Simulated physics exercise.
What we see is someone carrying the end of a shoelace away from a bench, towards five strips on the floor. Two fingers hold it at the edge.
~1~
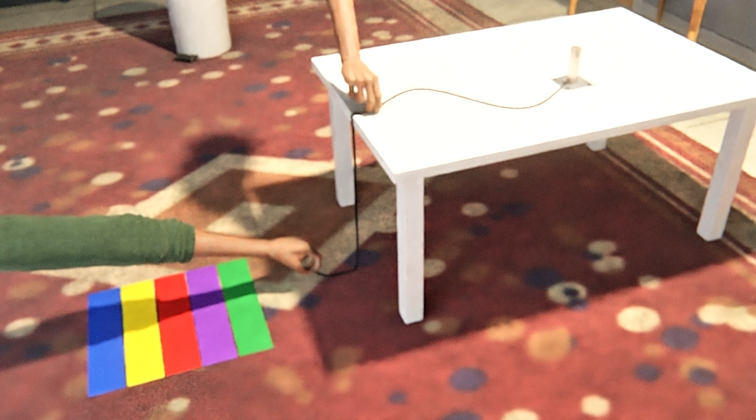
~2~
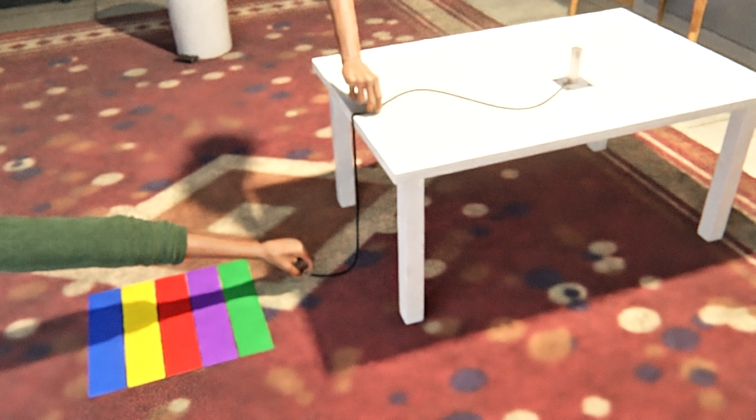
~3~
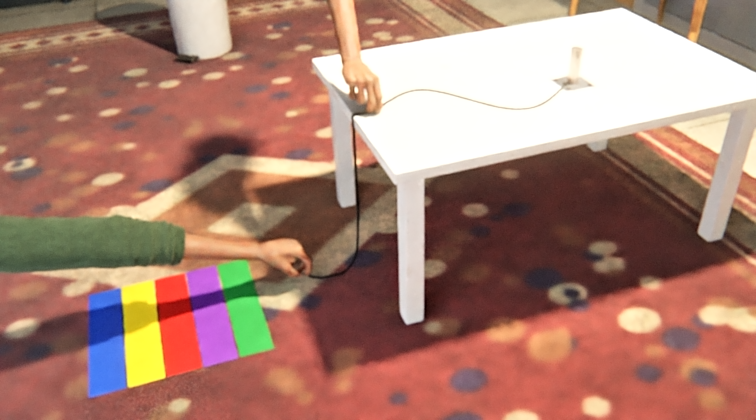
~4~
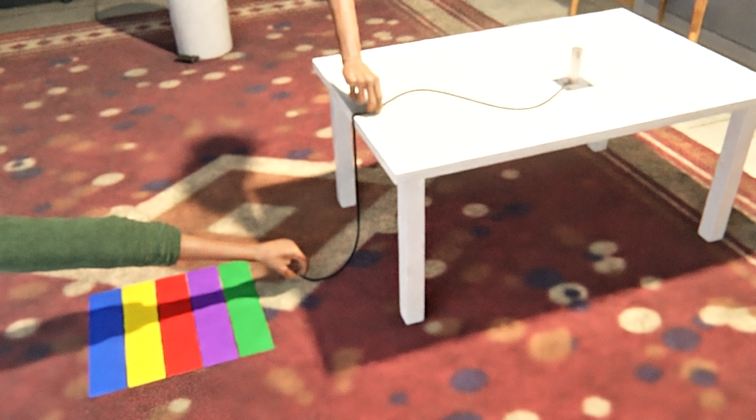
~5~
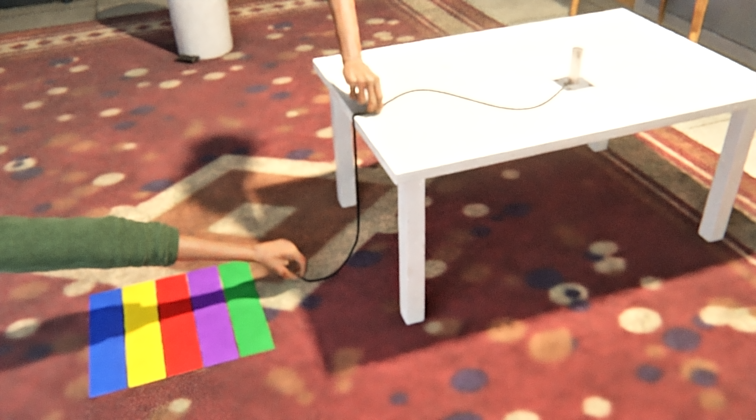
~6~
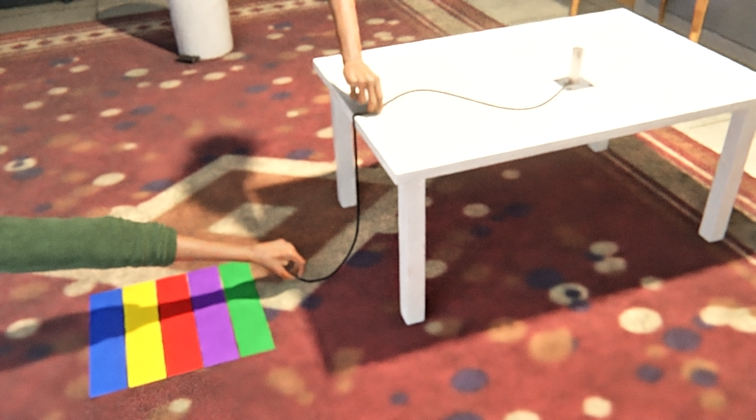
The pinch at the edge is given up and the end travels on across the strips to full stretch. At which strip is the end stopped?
It gets as far as the yellow strip.
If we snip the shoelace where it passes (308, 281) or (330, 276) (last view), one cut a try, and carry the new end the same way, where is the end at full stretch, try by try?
Try by try, around (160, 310) and (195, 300).
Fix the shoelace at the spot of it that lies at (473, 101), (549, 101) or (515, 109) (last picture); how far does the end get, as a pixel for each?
Near (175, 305), (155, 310) and (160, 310).
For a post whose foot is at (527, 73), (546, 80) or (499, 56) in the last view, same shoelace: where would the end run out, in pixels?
Try by try, around (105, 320), (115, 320) and (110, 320).
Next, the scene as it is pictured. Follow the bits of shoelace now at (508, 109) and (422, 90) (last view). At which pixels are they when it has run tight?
The first at (480, 97), the second at (389, 111).
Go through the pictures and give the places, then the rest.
The first frame shows end (313, 270); green (251, 334); purple (217, 343); red (181, 352); yellow (144, 362); blue (106, 371).
The second frame shows end (305, 273); shoelace through (551, 97) (484, 104) (408, 92) (353, 122) (357, 192) (357, 254).
The third frame shows end (304, 274).
The fourth frame shows end (300, 275); shoelace through (552, 97) (485, 104) (409, 92) (354, 122) (357, 192) (352, 255).
The fifth frame shows end (298, 275).
The sixth frame shows end (296, 276); shoelace through (552, 98) (485, 104) (409, 92) (354, 122) (358, 192) (348, 255).
Early on, end near (203, 298); over purple.
Midway, end near (163, 308); over red.
At the end of the slack, end near (138, 314); over yellow. The yellow one.
